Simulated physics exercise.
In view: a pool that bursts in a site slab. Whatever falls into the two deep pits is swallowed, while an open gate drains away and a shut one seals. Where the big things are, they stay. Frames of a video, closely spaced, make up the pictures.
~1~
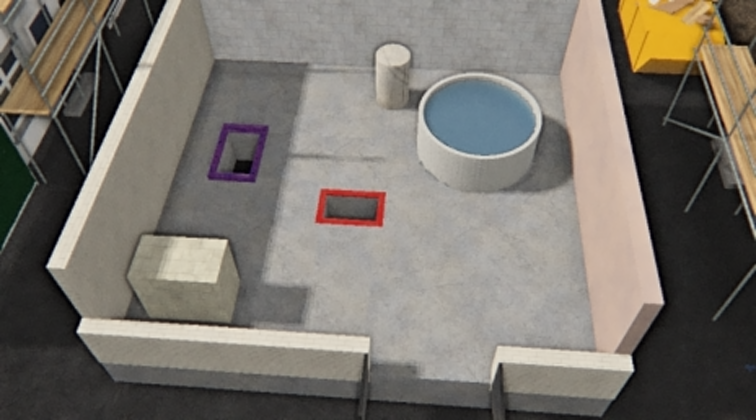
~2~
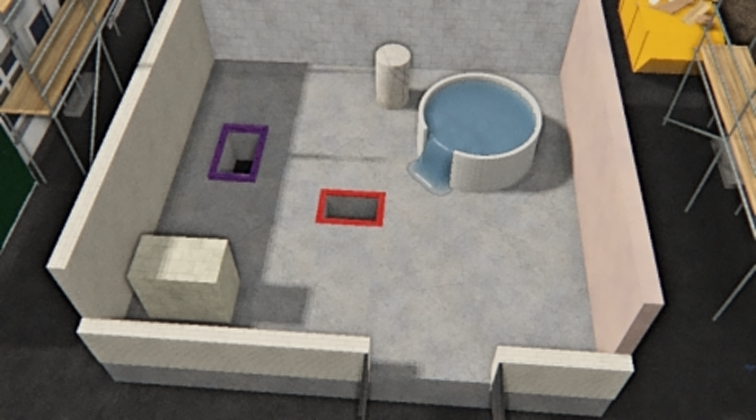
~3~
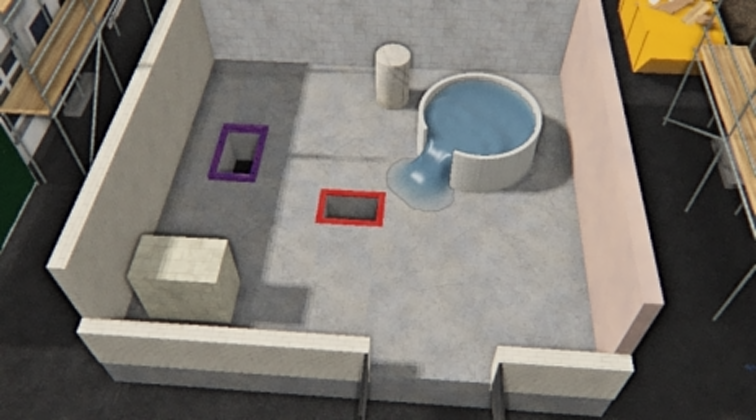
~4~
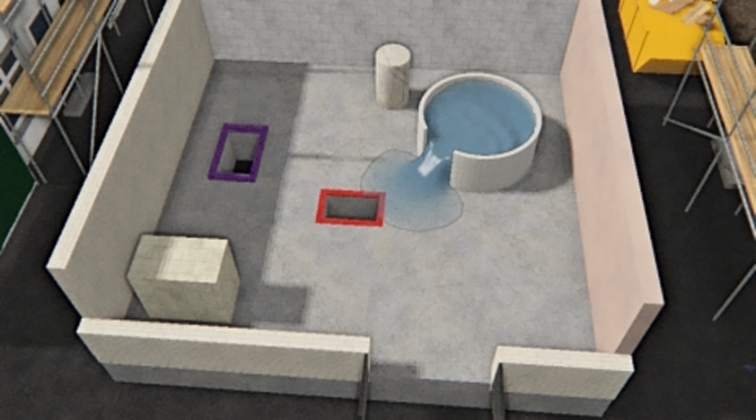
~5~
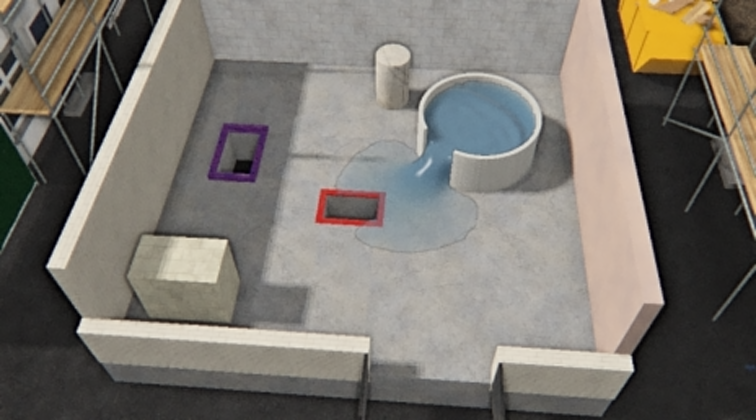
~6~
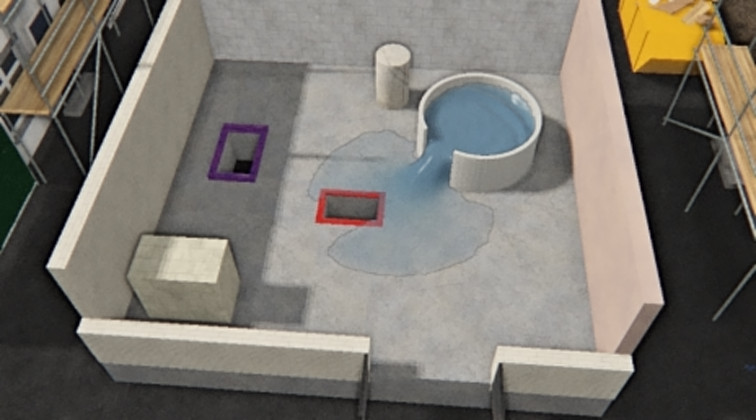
In this clip, a round pool on a walled concrete slab opens at its front left side, and water pours out, spreading across the floor in a widening sheet that reaches and passes around the red-framed opening.
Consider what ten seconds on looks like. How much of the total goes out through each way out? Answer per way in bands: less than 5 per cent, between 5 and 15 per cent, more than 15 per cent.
Going out through each: The gate, between 5 and 15 per cent; the red pit, more than 15 per cent; the purple pit, less than 5 per cent.
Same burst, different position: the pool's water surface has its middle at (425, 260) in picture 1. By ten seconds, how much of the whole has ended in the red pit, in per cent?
Within ten seconds the red pit collects 6 percent of the total.
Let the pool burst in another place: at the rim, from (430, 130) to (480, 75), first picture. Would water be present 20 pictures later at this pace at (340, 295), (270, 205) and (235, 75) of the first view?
The first would be still unwetted, the second drenched and the third drenched.
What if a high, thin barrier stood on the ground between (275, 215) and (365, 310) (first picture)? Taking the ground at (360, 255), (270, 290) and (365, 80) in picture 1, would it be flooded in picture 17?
In order: Wet; dry; dry.
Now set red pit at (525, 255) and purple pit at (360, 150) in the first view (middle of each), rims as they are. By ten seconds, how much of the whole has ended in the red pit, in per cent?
Red: 0 %.
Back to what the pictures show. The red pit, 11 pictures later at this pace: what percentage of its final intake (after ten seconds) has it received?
Roughly 40 per cent.
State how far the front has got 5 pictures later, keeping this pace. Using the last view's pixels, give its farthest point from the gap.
Pixel estimate: (267, 352).
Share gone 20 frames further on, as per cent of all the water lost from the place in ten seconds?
Roughly 50 percent of it.
A moment on, water covers 30 % of the floor; the gate 0 %, the red pit 8 %, the purple pit 0 %.
Next, water covers 35 % of the floor; the gate 2 %, the red pit 13 %, the purple pit 1 %.
Then, water covers 45 % of the floor; the gate 5 %, the red pit 19 %, the purple pit 1 %.
Later, water covers 55 % of the floor; the gate 8 %, the red pit 25 %, the purple pit 1 %.
In the end, water covers 60 % of the floor; the gate 11 %, the red pit 34 %, the purple pit 1 %.
